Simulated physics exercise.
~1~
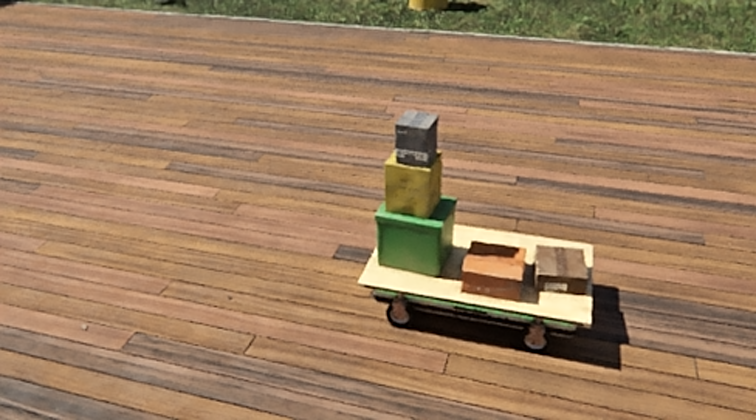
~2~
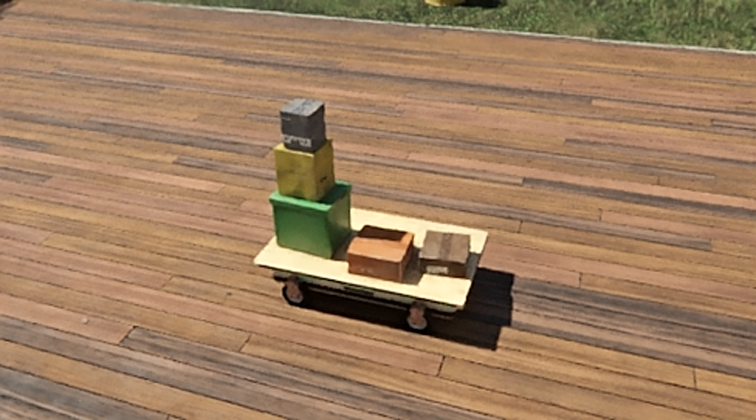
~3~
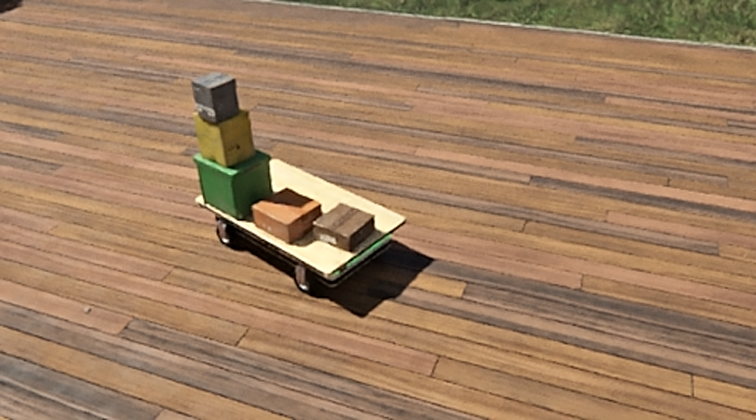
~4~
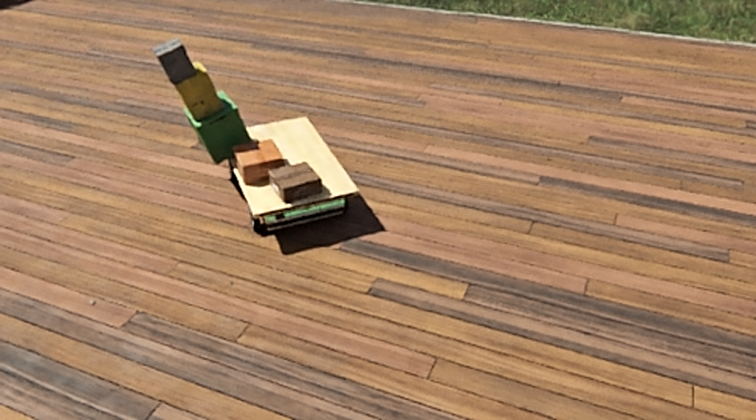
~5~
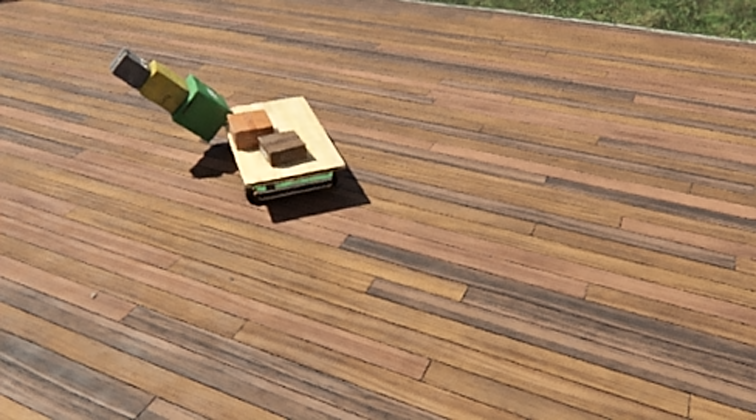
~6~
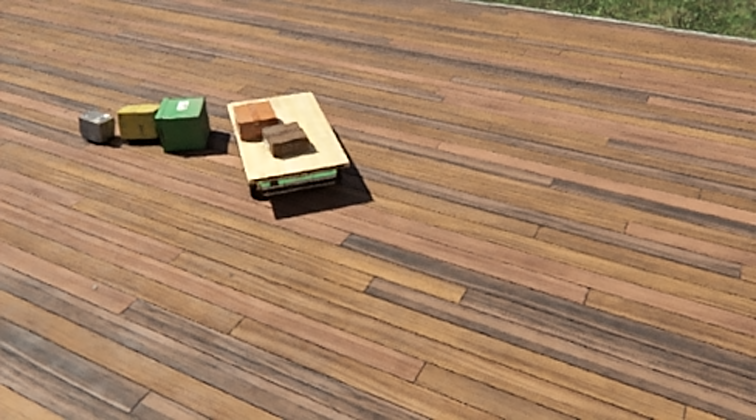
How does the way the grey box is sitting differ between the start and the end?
At the start the grey box is upright on top of the stack on the cart, and at the end it is lying on its side on the wooden boards.
